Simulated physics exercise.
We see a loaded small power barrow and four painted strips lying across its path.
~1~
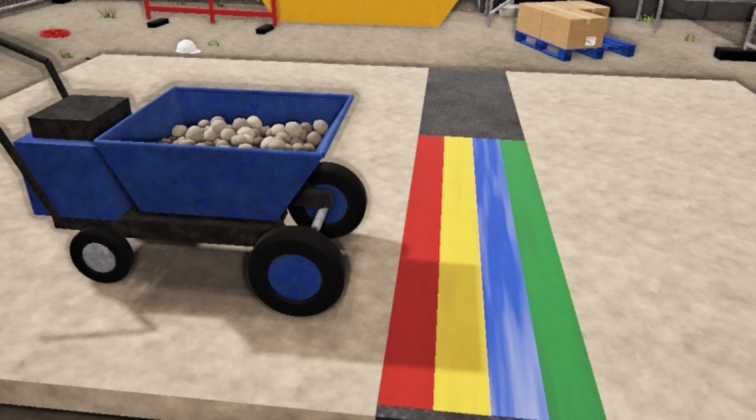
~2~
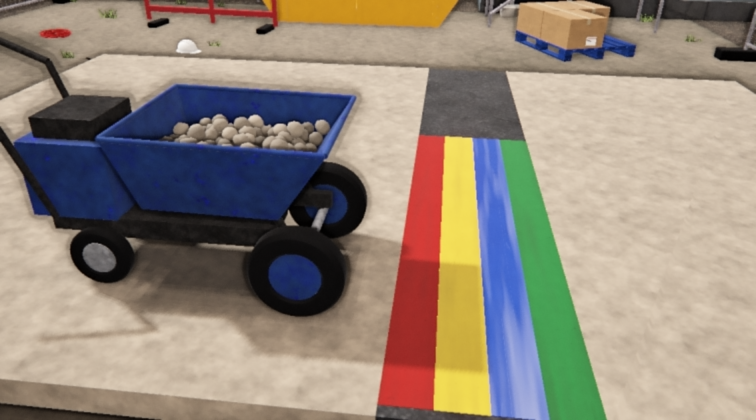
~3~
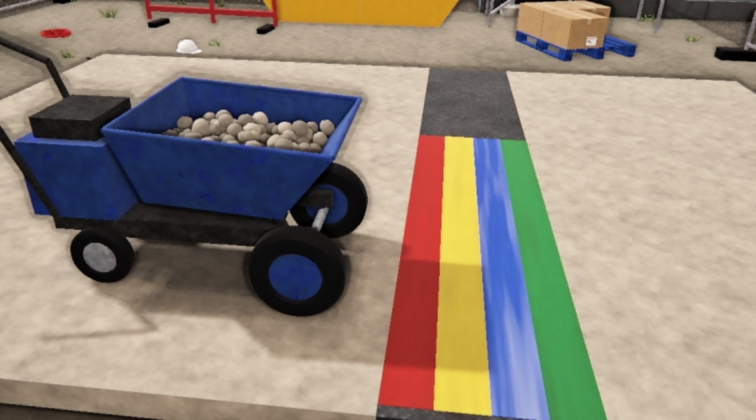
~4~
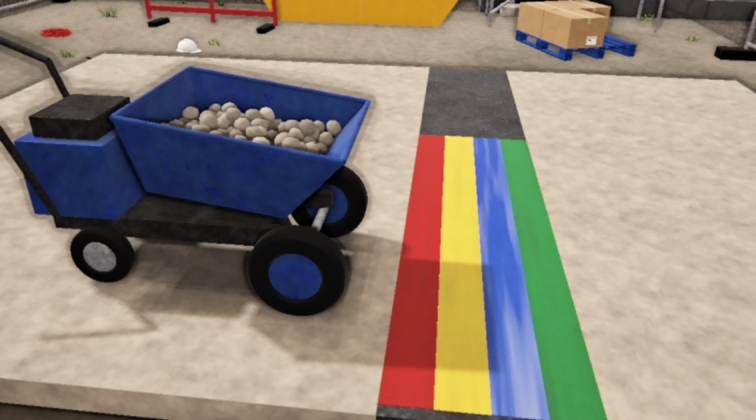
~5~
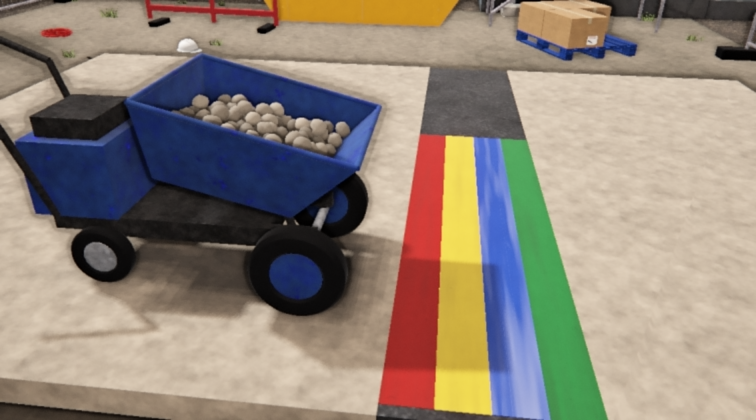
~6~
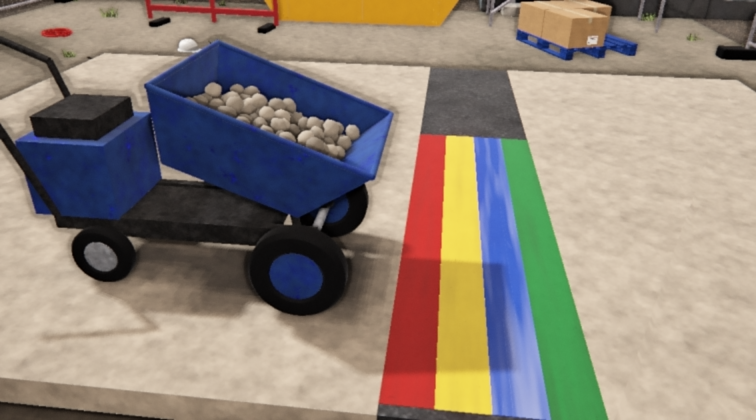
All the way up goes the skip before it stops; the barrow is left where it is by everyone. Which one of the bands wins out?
Yellow wins out.
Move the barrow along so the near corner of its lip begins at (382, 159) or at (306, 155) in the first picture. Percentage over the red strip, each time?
Roughly 0 per cent, and 20 per cent.
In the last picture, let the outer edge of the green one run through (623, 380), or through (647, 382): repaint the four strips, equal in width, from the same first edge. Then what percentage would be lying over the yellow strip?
First some 40, then 40 per cent.
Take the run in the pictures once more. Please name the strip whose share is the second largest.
The second place goes to that blue strip.
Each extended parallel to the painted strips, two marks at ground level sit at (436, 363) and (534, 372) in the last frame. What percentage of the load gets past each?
Around 90 percent for the first and 30 percent for the second.
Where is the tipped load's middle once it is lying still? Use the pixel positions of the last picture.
About pixel (488, 277).
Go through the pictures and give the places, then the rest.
In the first picture, lip of the skip (322, 156), level; top of the load (240, 142), river pebbles; red strip (410, 356); yellow strip (461, 360); blue strip (514, 365); green strip (567, 370).
In the second picture, lip of the skip (325, 157), level; top of the load (225, 147).
In the third picture, lip of the skip (332, 159), tipped barely; top of the load (213, 143).
In the fourth picture, lip of the skip (343, 162), tipped a little; top of the load (220, 137).
In the fifth picture, lip of the skip (357, 169), tipped a little; top of the load (221, 126).
In the sixth picture, lip of the skip (372, 178), tipped clearly; top of the load (216, 110); red strip (411, 355); yellow strip (463, 360); blue strip (515, 364); green strip (568, 369).
Just after the last frame, skip tipped steeply; every one in the skip.
A moment on, skip tipped right over; the larger part in the skip; roughly a quarter over the yellow strip; just a few over the blue strip.
Further on, skip tipped right over; roughly a quarter in the skip; just a few over the red strip; roughly a third over the yellow strip; roughly a quarter over the blue strip; about a tenth over the green strip; about a tenth off the paint.
When it is over, skip tipped right over; about a tenth in the skip; about a tenth over the red strip; roughly a third over the yellow strip; roughly a quarter over the blue strip; roughly a quarter over the green strip; about a tenth off the paint.
